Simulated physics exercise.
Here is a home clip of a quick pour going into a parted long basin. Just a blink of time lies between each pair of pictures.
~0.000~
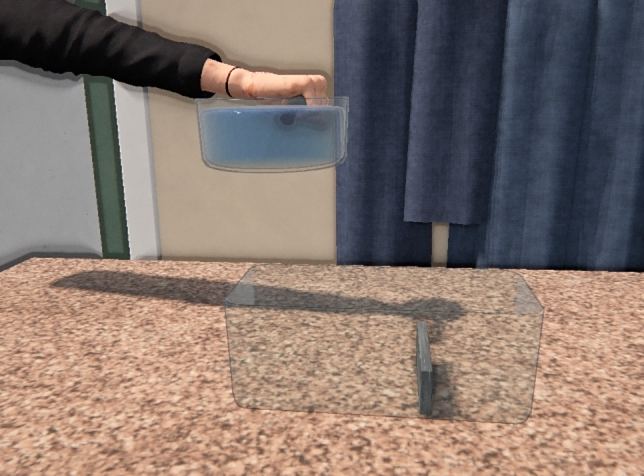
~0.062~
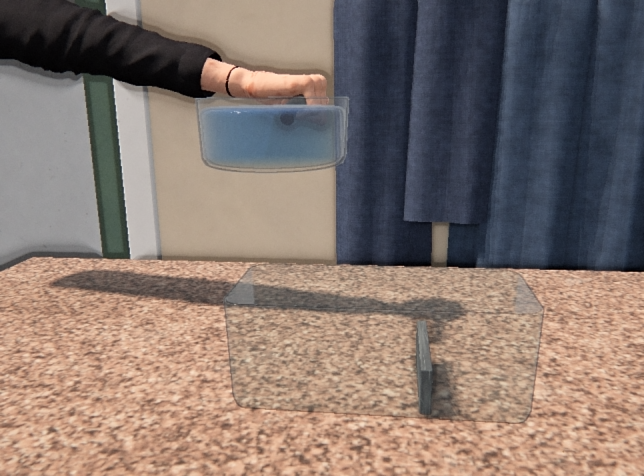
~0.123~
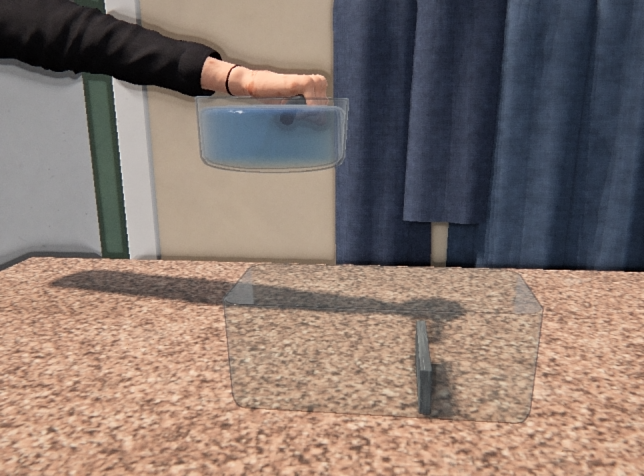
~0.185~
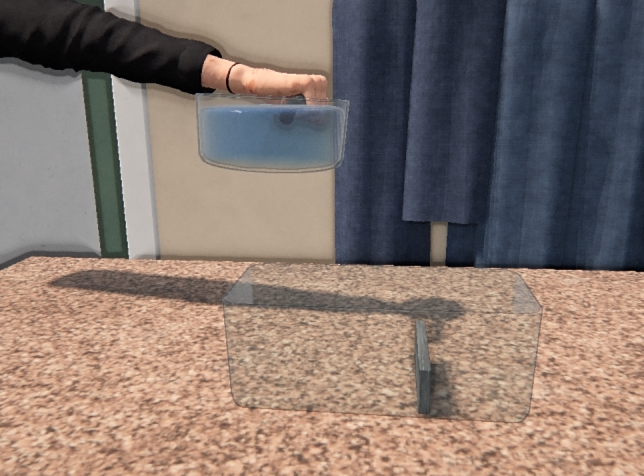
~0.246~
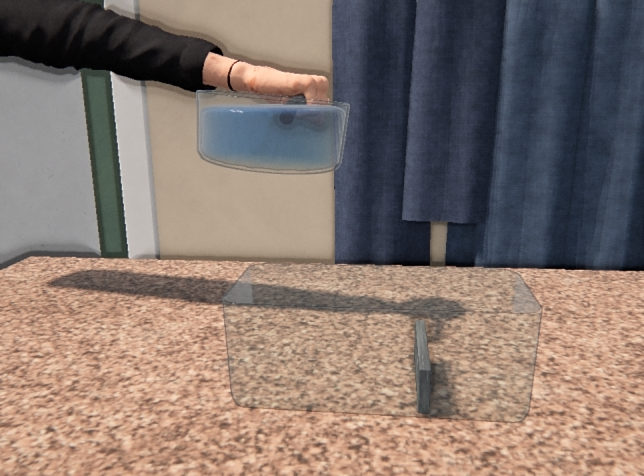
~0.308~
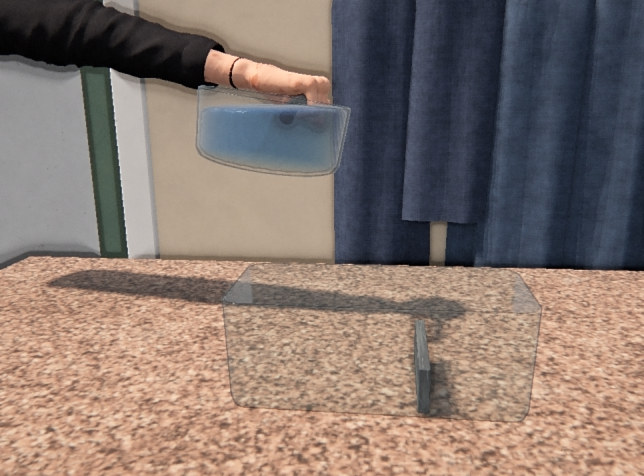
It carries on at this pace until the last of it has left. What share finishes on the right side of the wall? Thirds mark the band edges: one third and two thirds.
I would say between a third and two thirds ends up on that side.
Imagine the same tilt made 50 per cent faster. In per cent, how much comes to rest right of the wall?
Roughly 40 in a hundred.
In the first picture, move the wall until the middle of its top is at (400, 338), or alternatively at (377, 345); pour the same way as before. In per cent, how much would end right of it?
About 65 % for the first and about 80 % for the second.
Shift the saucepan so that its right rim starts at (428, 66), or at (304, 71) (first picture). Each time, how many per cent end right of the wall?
The first start gives some 70 %, the second some 5 %.
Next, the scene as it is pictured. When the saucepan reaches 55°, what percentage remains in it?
It still holds around 55 per cent there.
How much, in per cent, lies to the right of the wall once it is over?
It comes to some 45 per cent.
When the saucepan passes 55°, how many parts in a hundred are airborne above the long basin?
It's close to 30 %.
A moment on, the saucepan is tipped part way and 54 per cent is still to pour, 9 is left of the wall and 7 right of it.
Next, the saucepan is tipped on its side and 11 per cent is still to pour, 35 is left of the wall and 44 right of it.
Then the saucepan is tipped on its side and 1 per cent is still to pour, 53 is left of the wall and 45 right of it.
Later the saucepan is tipped on its side and 0 per cent is still to pour, 54 is left of the wall and 45 right of it.
In the end 54 per cent lies left of the wall, 45 right of it and 1 outside.
